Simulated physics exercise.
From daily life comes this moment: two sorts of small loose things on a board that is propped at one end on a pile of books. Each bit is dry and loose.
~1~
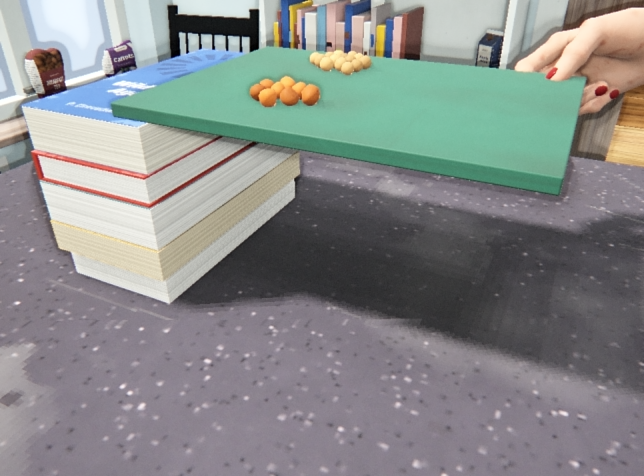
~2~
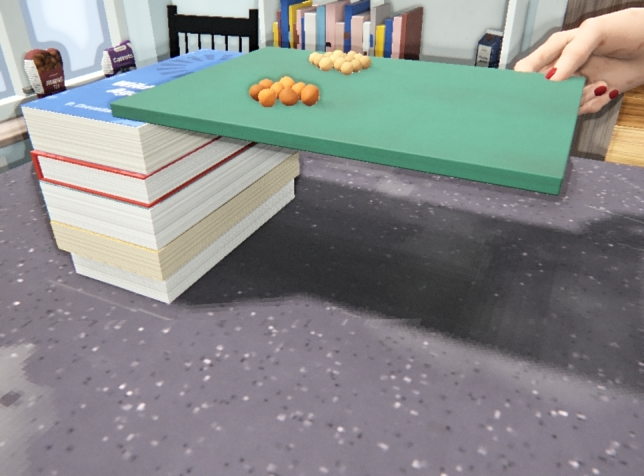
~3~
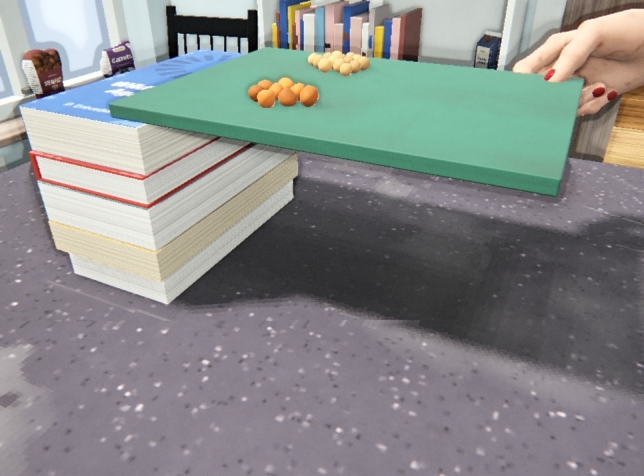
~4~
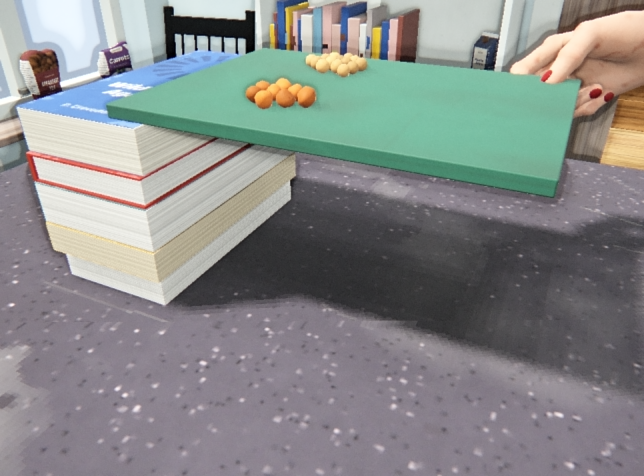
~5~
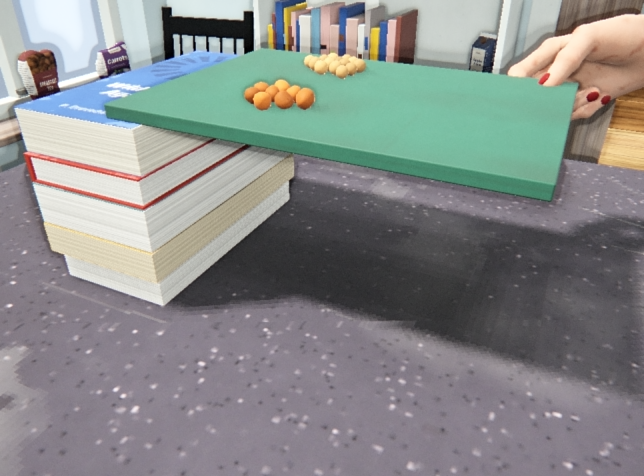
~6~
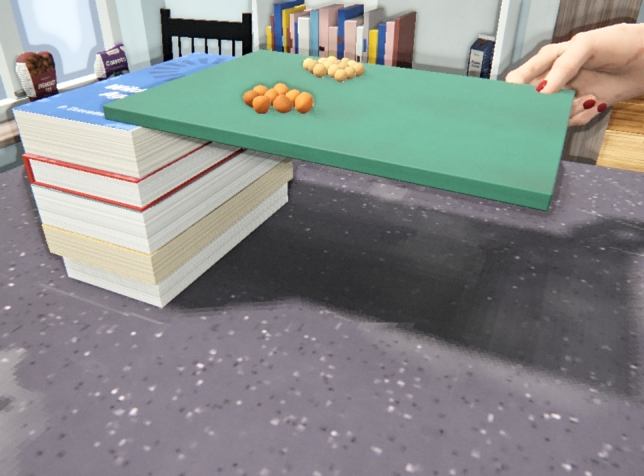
In this clip, a hand with red nails holds the right end of a green board propped on a tall book pile at left, then lowers that end slightly, while orange and pale clusters of small round things stay in place on it.
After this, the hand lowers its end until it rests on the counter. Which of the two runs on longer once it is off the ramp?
It's the rear one that travels farther.
Then, 0.38 s past the last view, board sloping at 11°; near batch all still on the board; far batch all still on the board.
Then, 0.86 s past the last view, board sloping at 25°; near batch all still on the board; far batch mostly less than half a board's length out.
Then, 1.38 s past the last view, board resting at 36°; near batch mostly up to a board's length out; far batch mostly one to two board lengths out.
Finally, board resting at 36°; near batch mostly up to a board's length out, a small part gone off the counter; far batch mostly more than two board lengths out, about two thirds gone off the counter; the far batch has gone farther.
